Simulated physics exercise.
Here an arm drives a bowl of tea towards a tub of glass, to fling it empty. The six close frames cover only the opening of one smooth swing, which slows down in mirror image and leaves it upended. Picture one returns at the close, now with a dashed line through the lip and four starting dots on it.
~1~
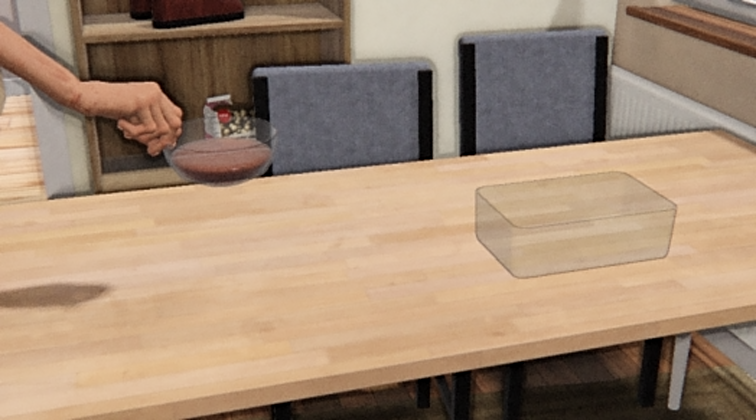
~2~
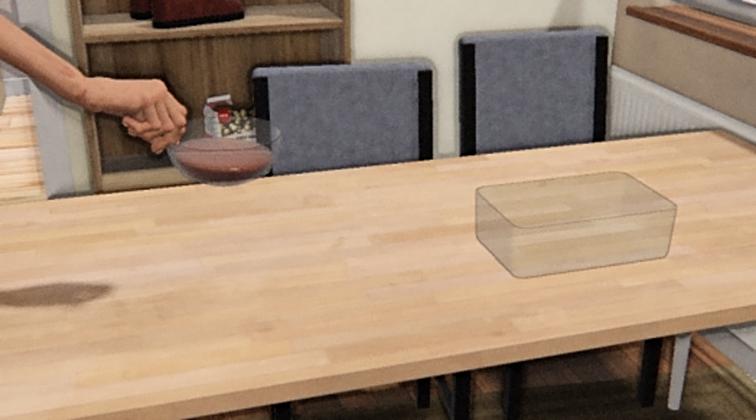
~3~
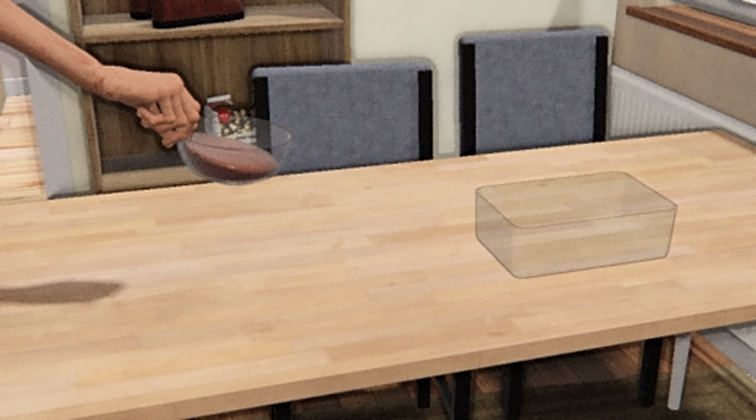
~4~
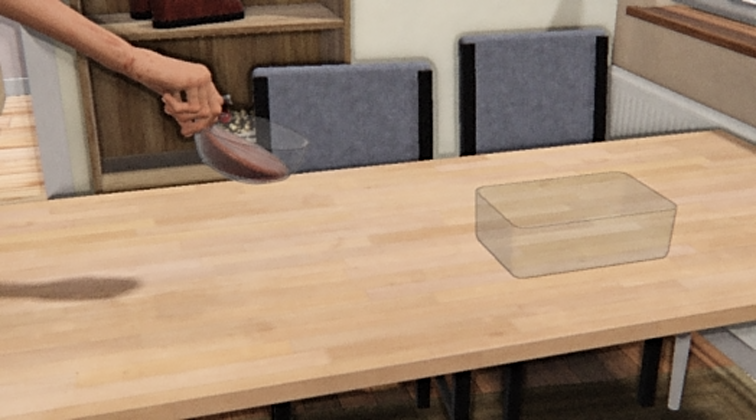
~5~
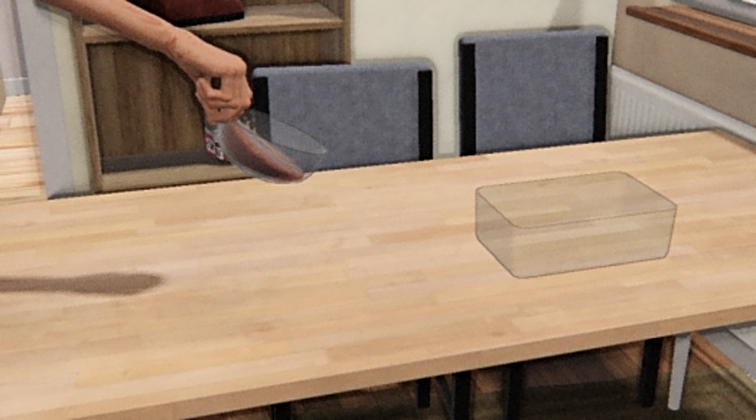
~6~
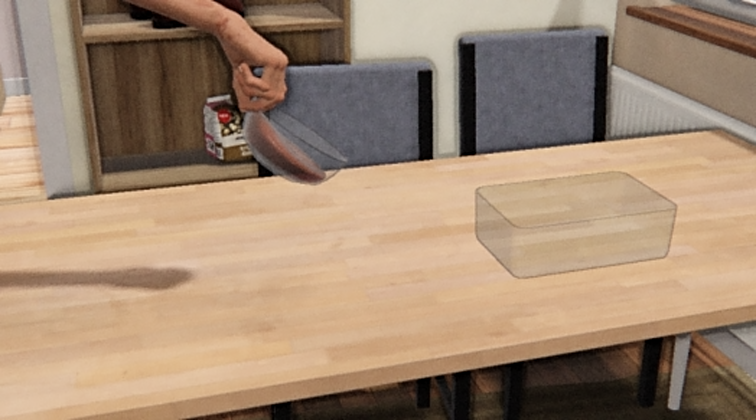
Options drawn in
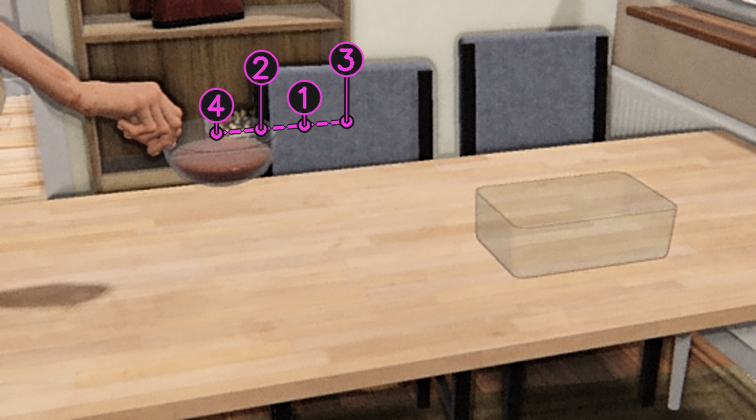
A bare arm at the upper left grips a clear bowl of reddish-brown liquid above a long, pale wooden table, seen from slightly above in a room. A clear rectangular tub stands on the right, with two grey-blue chairs, wooden shelves and a small carton behind. The arm carries the bowl a short way right, tilting it steadily rightward as its shadow slides along, while the view stays still.
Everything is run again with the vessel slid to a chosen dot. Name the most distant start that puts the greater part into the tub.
Use place 1.
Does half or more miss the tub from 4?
Yes, it does.
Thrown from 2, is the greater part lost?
Yes, that goes wrong.
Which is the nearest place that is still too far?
That would be 2.
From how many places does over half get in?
Two of them.
In magenta, 1 at (304, 125); 2 at (261, 129); 3 at (346, 121); 4 at (216, 133).
With 1, about 70 % lands in the tub, 18 % falls short and 12 % goes beside or beyond.
With 2, about 13 % lands in the tub, 79 % falls short and 8 % goes beside or beyond.
With 3, about 73 % lands in the tub, 5 % falls short and 22 % goes beside or beyond.
With 4, about 0 % lands in the tub, 95 % falls short and 5 % goes beside or beyond.
